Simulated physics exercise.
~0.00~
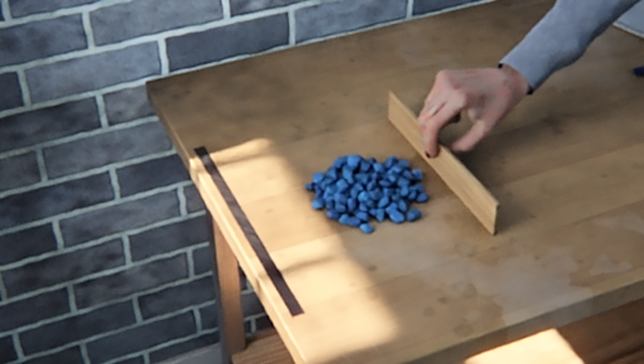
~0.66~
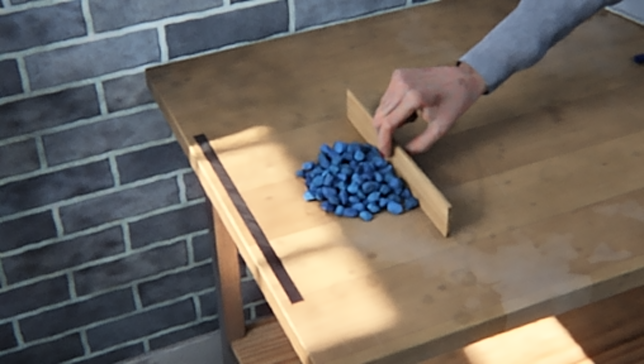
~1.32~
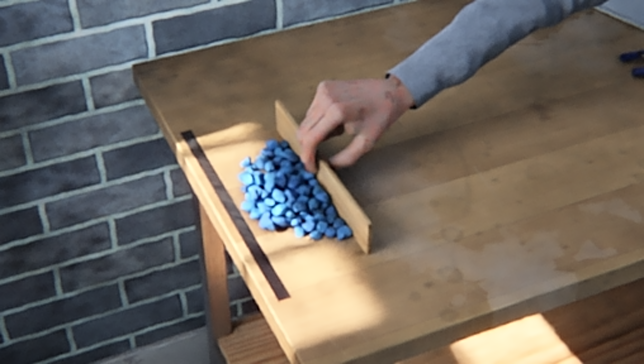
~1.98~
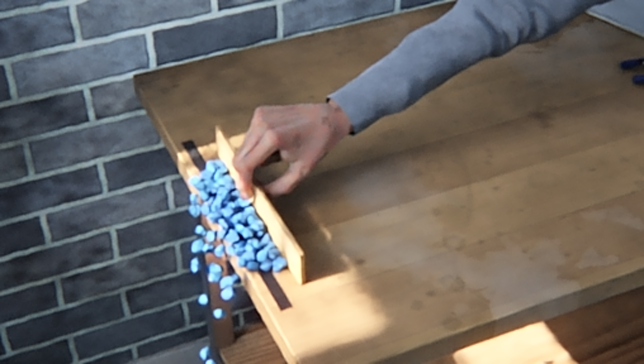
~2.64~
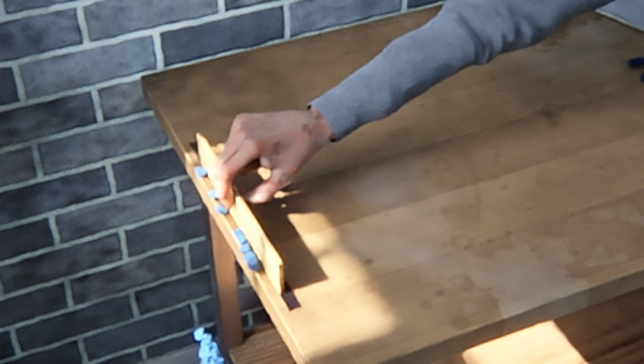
In the video, a hand slides an upright strip of wood leftward across a wooden table, pushing a heap of blue pebbles toward a line of black tape near the edge. The pebbles spill off the side until only a few remain, with the strip stopped at the tape.
